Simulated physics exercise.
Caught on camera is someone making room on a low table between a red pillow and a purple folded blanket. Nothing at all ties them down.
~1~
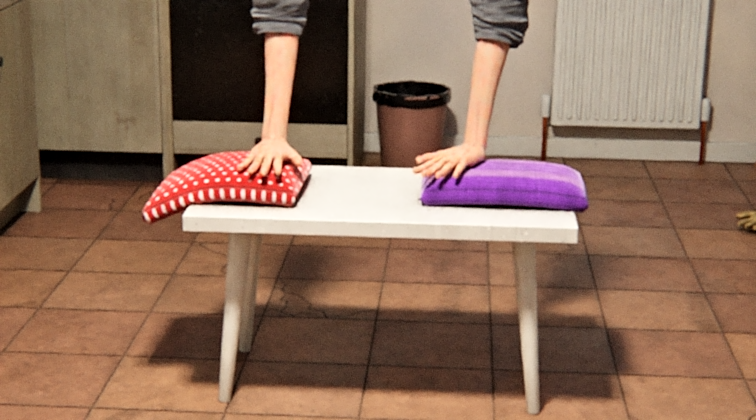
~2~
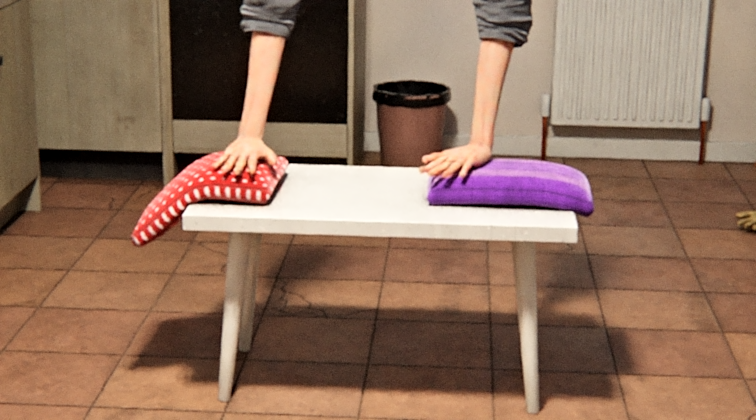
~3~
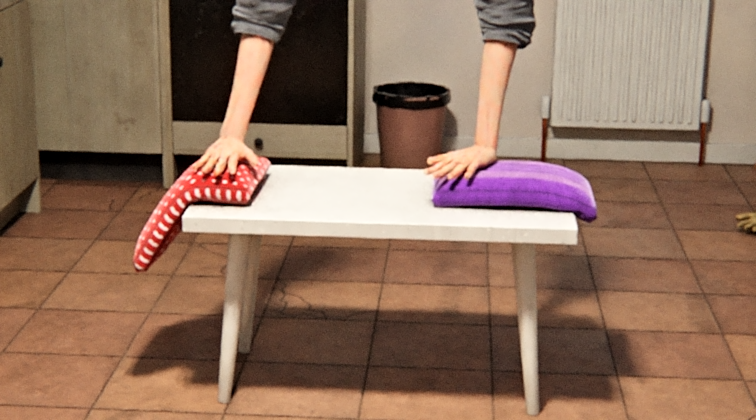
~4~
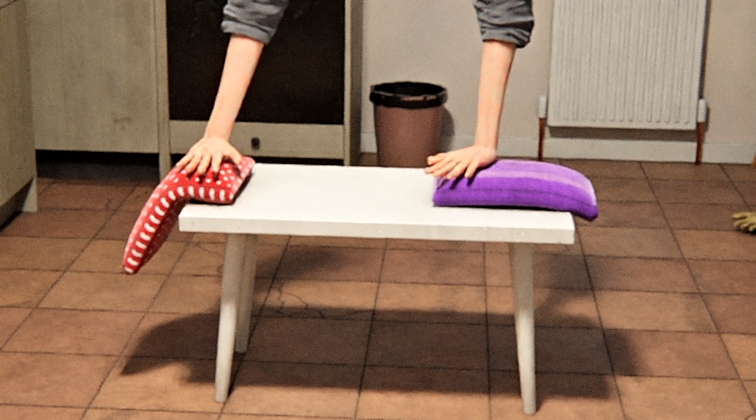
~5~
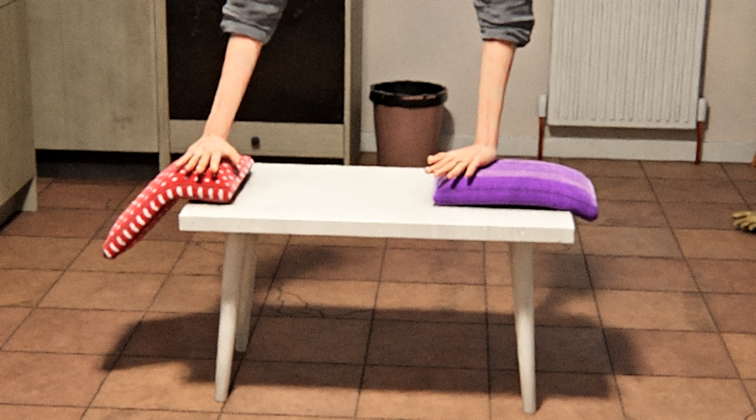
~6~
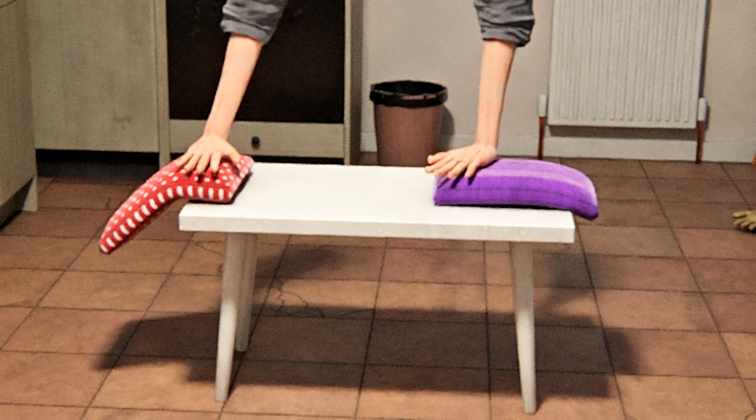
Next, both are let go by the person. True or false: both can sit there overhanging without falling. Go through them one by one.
One by one, the red pillow falls; the purple folded blanket does not fall.
Then, 0.38 s on from there, pillow on the floor near (160, 294); folded blanket as it was left.
Then, 0.66 s on from there, pillow on the floor near (106, 356); folded blanket as it was left.
In the end, pillow on the floor near (103, 357); folded blanket as it was left. The red pillow goes down and the purple folded blanket stays up there.
